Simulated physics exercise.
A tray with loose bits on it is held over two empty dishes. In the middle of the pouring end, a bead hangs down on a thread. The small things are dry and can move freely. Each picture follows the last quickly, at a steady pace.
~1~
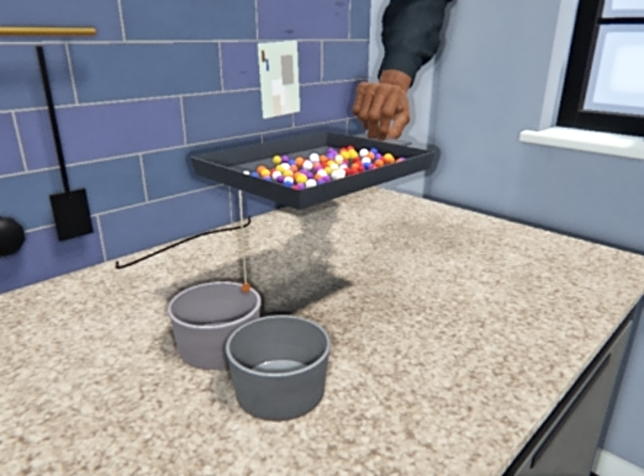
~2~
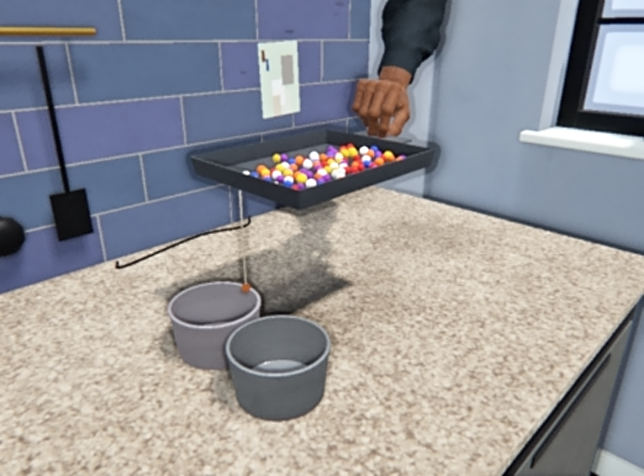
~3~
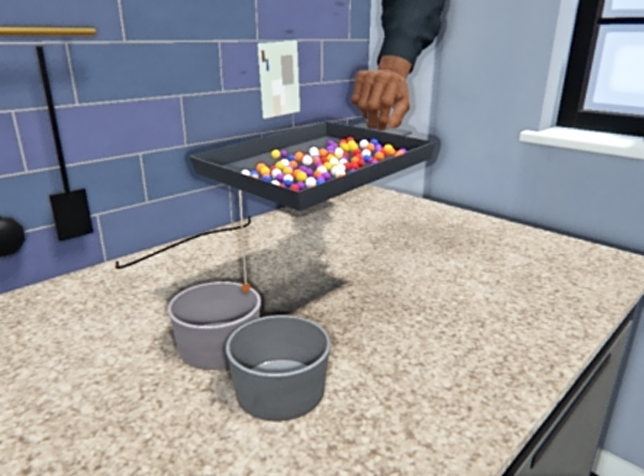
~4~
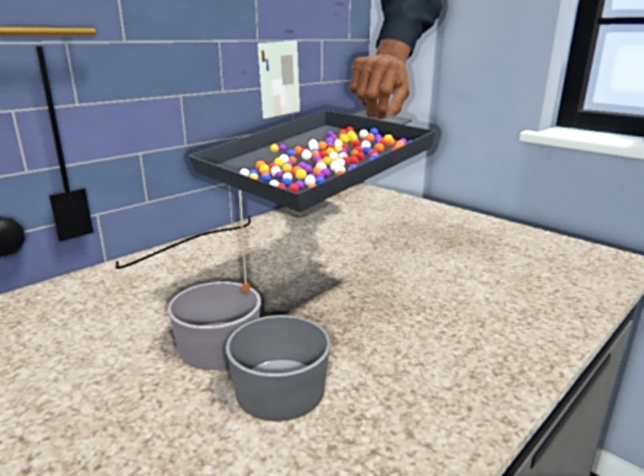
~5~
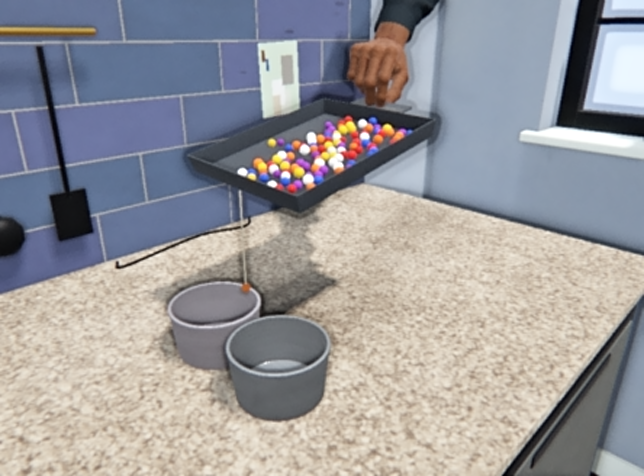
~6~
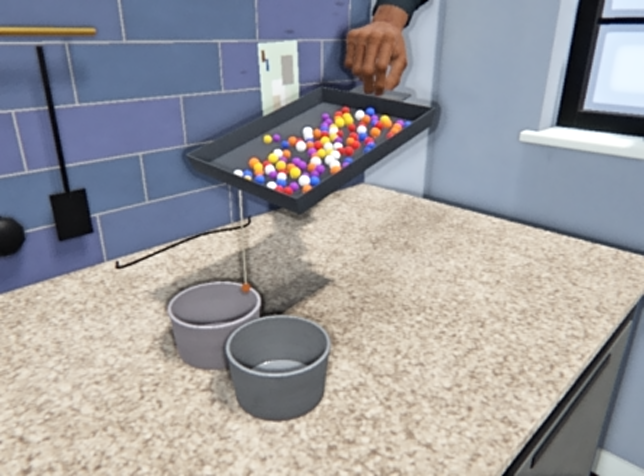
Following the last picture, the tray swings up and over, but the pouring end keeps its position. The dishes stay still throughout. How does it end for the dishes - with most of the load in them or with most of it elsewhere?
The dishes catch most of the load.
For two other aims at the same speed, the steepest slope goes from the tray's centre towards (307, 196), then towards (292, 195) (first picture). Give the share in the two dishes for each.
The first try would leave around 80 per cent there, the second around 90 per cent.
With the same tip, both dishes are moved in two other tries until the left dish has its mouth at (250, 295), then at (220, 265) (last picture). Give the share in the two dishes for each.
About 20% on the first try and 0% on the second.
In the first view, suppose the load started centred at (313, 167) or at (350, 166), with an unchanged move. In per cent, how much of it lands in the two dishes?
Close to 80 and close to 80 per cent.
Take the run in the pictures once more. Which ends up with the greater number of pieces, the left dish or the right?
Answer: The one at right.
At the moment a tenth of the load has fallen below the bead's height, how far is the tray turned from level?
Roughly 90 degrees at that moment.
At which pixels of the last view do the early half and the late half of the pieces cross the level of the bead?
Near (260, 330) to start, and near (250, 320) afterwards.
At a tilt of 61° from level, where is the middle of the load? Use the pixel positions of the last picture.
The load is centred around (273, 171).
Soon, tray tipped steeply; nearly all on the tray; a stray few in the air.
A while on, tray tipped right over; about a quarter on the tray; about a quarter in the right dish; a small part in the left dish; a small part outside both; about a third in the air.
Towards the end, tray tipped past a quarter turn; about two thirds in the right dish; about a quarter in the left dish; about a quarter outside both.
Finally, tray tipped past a quarter turn; about two thirds in the right dish; about a quarter in the left dish; about a quarter outside both.
